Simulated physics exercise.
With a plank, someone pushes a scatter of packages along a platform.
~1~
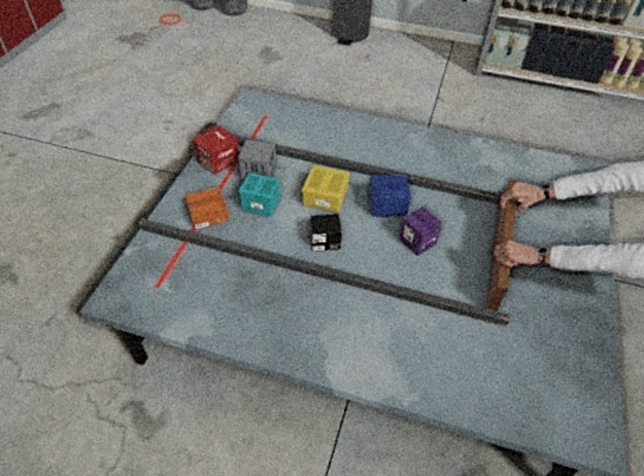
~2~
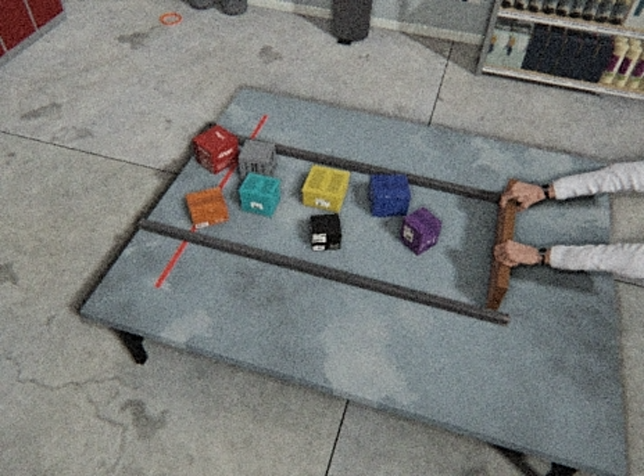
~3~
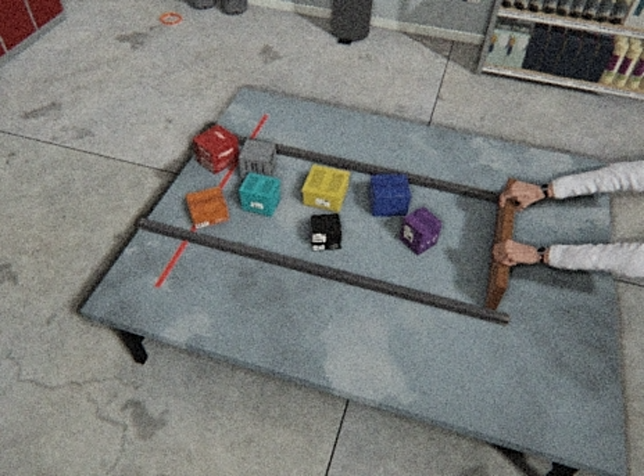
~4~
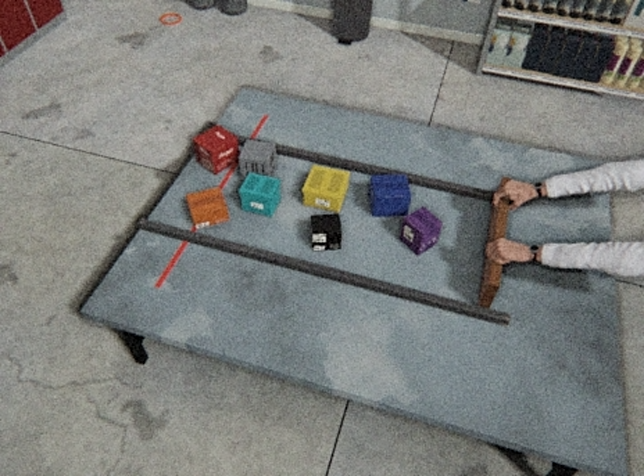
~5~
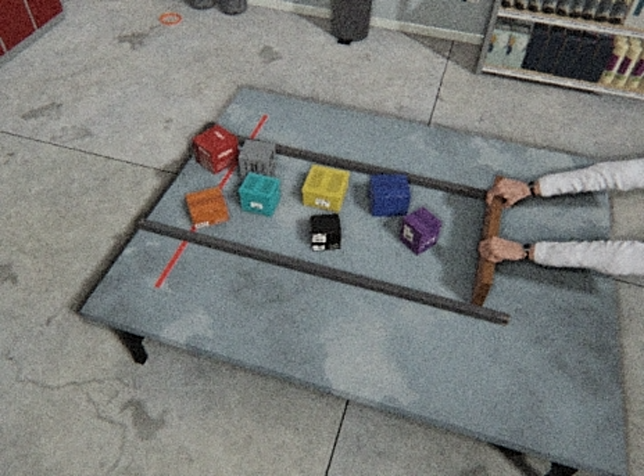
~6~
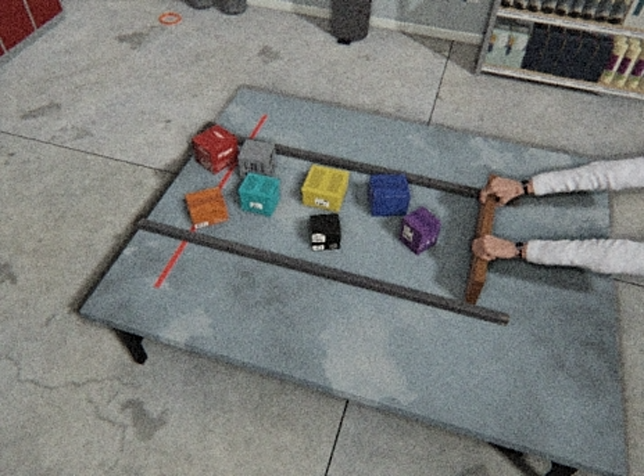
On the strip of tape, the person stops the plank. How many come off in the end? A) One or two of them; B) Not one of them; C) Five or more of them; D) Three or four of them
(D) Three or four of them.
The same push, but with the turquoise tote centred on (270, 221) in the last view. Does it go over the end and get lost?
From that spot it never drops.
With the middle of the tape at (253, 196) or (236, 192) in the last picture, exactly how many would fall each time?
Counts: 2, 2.
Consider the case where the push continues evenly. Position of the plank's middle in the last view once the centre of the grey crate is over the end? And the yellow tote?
When the grey crate crosses, the middle is near (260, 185); when the yellow tote crosses, near (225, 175).
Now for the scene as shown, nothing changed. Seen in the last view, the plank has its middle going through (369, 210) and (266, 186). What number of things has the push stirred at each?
The count is 4 at the first point and 8 at the second.
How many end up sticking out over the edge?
Tally: 2.
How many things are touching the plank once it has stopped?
The count is 3.
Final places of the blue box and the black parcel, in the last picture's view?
The blue box stops around (218, 151); the black parcel around (183, 211).
Early on, none off yet; red box at rest near (216, 149); orange parcel at rest near (207, 208); grey crate at rest near (258, 162).
A while later, none off yet; red box travelled a little near (205, 145); orange parcel travelled a little near (198, 211); grey crate travelled about its own width near (228, 157).
Finally, the number that fall off is three or four; lost, yellow tote, grey crate and red box.
